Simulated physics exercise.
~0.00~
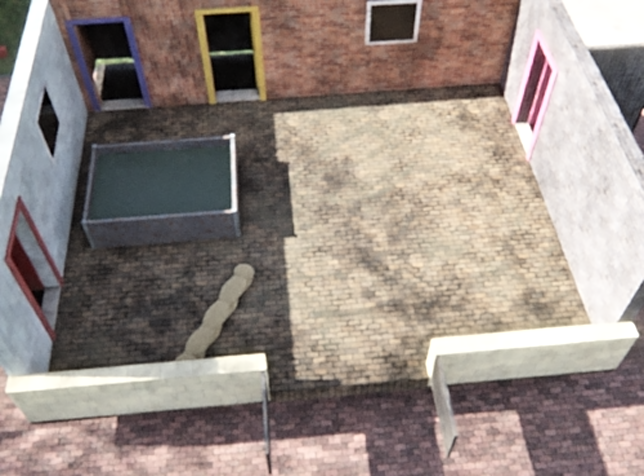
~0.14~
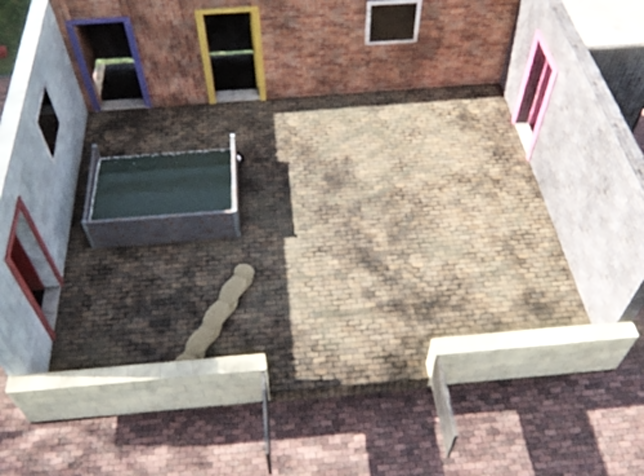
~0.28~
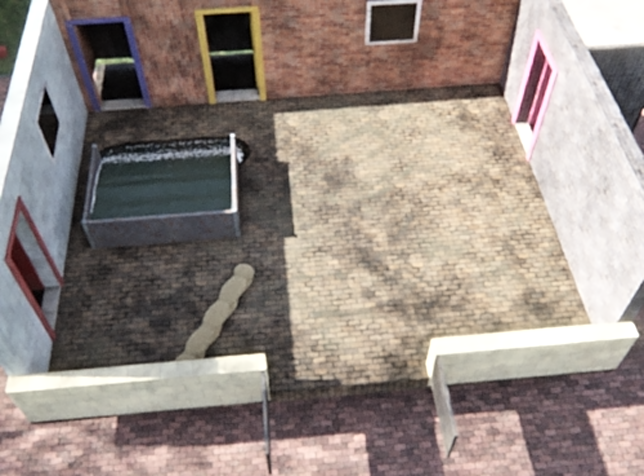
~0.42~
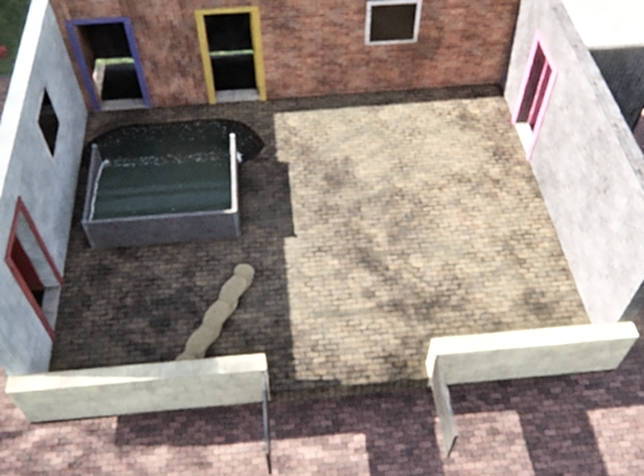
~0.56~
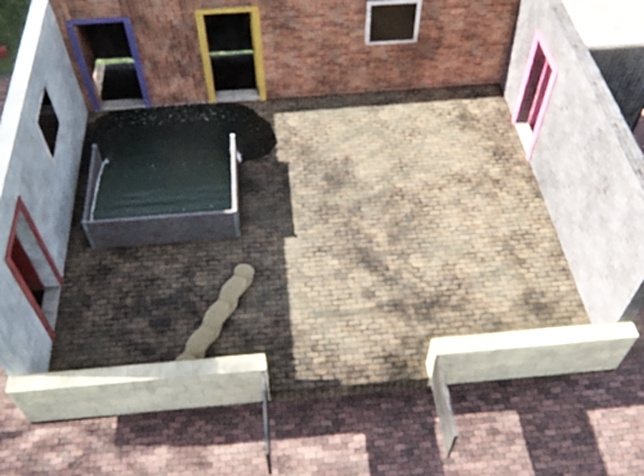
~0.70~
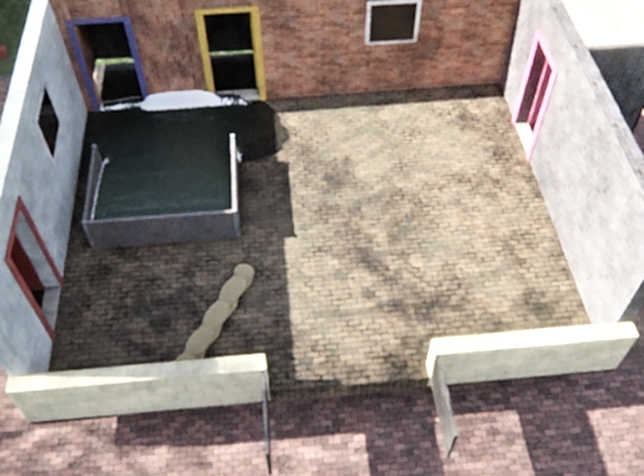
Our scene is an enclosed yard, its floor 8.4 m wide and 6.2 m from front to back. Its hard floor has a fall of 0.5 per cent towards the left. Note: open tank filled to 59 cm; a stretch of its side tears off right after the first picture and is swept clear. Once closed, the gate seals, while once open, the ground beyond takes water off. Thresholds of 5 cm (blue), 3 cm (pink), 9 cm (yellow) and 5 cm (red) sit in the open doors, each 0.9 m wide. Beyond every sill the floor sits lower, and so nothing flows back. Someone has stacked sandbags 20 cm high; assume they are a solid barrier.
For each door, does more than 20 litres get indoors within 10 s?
At the end, blue door: Beyond the set amount. Pink door: Beyond the set amount. Yellow door: Beyond the set amount. Red door: Short of the set amount.
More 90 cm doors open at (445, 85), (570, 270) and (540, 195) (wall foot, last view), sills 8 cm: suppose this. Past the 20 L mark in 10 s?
First doorway falls short, second falls short, third falls short.
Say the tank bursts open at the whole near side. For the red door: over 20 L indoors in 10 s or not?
In that case, red door: More than that.
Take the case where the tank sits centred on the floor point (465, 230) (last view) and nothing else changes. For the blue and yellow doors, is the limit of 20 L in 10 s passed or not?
Then: Blue past it, yellow not over.
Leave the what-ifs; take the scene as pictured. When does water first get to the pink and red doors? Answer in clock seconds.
Arrival: Pink 3.8 s, red 3.8 s.
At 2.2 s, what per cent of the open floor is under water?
Close to 15 in a hundred parts are wet.
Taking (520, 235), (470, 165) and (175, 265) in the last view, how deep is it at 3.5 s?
Depths: About 0, 1 and 0 centimetres.
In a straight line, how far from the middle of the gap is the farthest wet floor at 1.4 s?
That works out near 3.4 m.
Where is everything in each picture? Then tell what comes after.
In the first picture, the open tank at (163, 181) is whole and still, 59 cm deep.
In the second picture, the front is at (241, 160), 1.3 m from the gap on the open tank's far side; 0.5 m2 of floor is under water; 59 cm left at the back of the open tank.
In the third picture, water pours out on the open tank's far side and has run 1.4 m, to (243, 147); typically 10 cm deep outside, 59 cm at the open tank's back.
In the fourth picture, the front is at (256, 139), 1.7 m from the gap on the open tank's far side; 3.2 m2 of floor is under water; 57 cm left at the back of the open tank.
In the fifth picture, water pours out on the open tank's far side and has run 2.1 m, to (261, 122); typically 8 cm deep outside, 49 cm at the open tank's back.
In the sixth picture, the front is at (88, 114), 2.4 m from the gap on the open tank's far side; 5.9 m2 of floor is under water; 51 cm left at the back of the open tank.
After 1.4 s water covers 15 % of the floor and is deepest (42 cm) near (179, 109); blue door 32 cm at the sill, 107 L in, pink door not reached, yellow door 27 cm at the sill, 45 L in, red door not reached.
After 2.2 s water covers 15 % of the floor and is deepest (34 cm) near (88, 116); blue door 29 cm at the sill, 273 L in, pink door not reached, yellow door 24 cm at the sill, 123 L in, red door not reached.
After 3.5 s water covers 35 % of the floor and is deepest (20 cm) near (87, 122); blue door 18 cm at the sill, 436 L in, pink door not reached, yellow door 14 cm at the sill, 173 L in, red door not reached.
After 6.0 s water covers 55 % of the floor and is deepest (10 cm) near (45, 398); blue door 9 cm at the sill, 516 L in, pink door 7 cm at the sill, 30 L in, yellow door 7 cm at the sill, 182 L in, red door 4 cm at the sill, 0 L in.
After 10.0 s water covers 75 % of the floor and is deepest (8 cm) near (84, 141); blue door 8 cm at the sill, 529 L in, pink door 4 cm at the sill, 49 L in, yellow door 6 cm at the sill, 182 L in, red door 2 cm at the sill, 0 L in.
